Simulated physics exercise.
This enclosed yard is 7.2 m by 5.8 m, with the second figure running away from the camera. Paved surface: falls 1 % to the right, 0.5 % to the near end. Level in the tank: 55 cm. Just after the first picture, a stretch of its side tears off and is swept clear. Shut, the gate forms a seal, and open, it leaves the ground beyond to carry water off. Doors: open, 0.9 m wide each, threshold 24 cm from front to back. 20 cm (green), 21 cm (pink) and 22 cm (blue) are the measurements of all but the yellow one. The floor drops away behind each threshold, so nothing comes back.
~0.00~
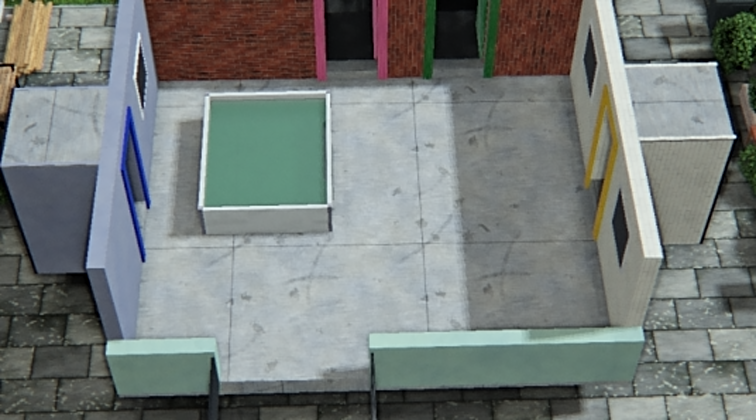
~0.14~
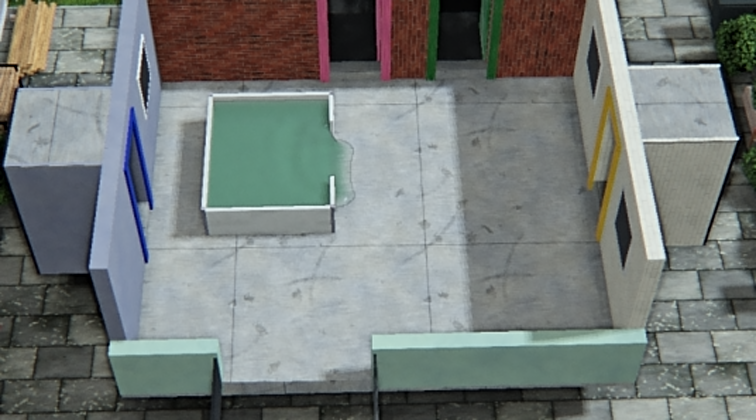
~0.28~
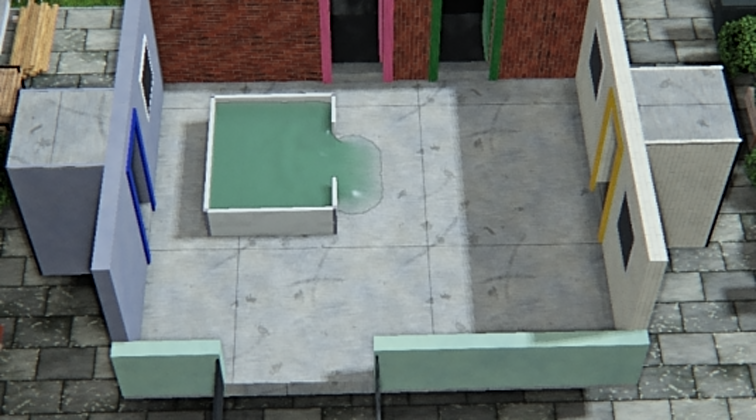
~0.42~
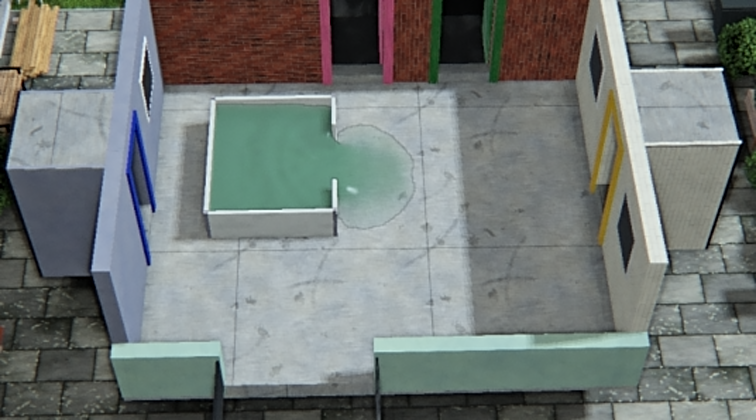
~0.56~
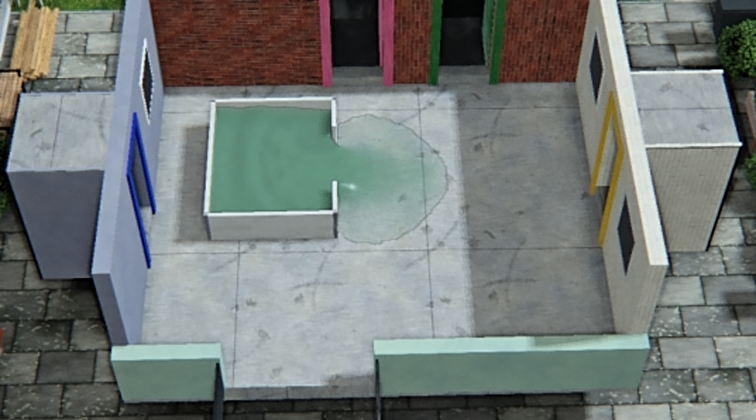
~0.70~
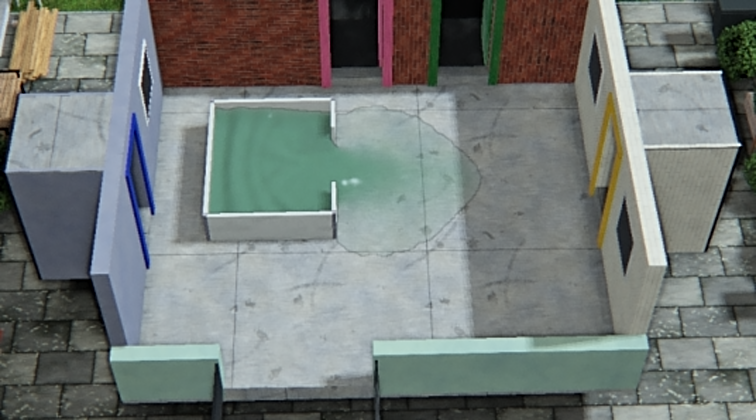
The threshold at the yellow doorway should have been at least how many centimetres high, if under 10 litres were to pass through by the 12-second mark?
At least some 18 cm.
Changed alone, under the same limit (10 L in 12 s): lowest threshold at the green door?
For green, a step near 10.0 cm.
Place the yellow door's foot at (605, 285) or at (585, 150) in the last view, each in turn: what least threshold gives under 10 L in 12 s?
14.0 and 19 cm.
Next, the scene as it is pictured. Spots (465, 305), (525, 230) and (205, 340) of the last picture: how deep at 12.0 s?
I'd read roughly 7, 8 and 8 cm there.
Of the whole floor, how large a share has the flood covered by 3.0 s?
Some 50 per cent is wet.
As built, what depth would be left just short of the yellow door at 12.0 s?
About 10.0 centimetres deep.
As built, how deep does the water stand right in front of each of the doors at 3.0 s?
In cm: Yellow 21, green 9, pink 1, blue 0.
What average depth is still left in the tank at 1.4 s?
About 39 cm.
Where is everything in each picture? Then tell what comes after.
In the first picture, still water, 55 cm deep, in the tank at (267, 152); the yellow door at (600, 171) is dry.
In the second picture, the gap is at (331, 165), the front 0.3 m out at (348, 200); the back of the tank holds 55 cm.
In the third picture, the front is at (376, 198), 0.7 m from the gap at (333, 168); 0.9 m2 of floor is wet, 55 cm left at the back.
In the fourth picture, the front is at (408, 191), 1.2 m from the gap at (333, 170); 1.9 m2 of floor is wet, 55 cm left at the back.
In the fifth picture, the front is at (441, 189), 1.8 m from the gap at (333, 172); 3.1 m2 of floor is wet, 54 cm left at the back.
In the sixth picture, water pours out at (332, 172) and has run 2.4 m, to (476, 181); about 5 cm deep outside, 48 cm at the back; 2.1 m in a straight line remain to the yellow door at (605, 179).
After 1.4 s water covers 30 % of the floor, deepest (32 cm) near (342, 183); it has not reached the yellow door.
After 3.0 s water covers 50 % of the floor, deepest (29 cm) near (567, 92); 21 cm at the yellow door, 0 litres in over its 25 cm threshold.
After 12.0 s water covers 95 % of the floor, deepest (12 cm) near (597, 367); 10 cm at the yellow door, 0 litres in over its 25 cm threshold.
At the yellow door as built, the water arrived by 1.5 s and peaked near 22 cm at 2.4 s.
With a threshold of 15 cm, 30 litres would have come in within the 12 s; with 20.5 cm, 2 litres. So under 10 litres takes about 18 cm.
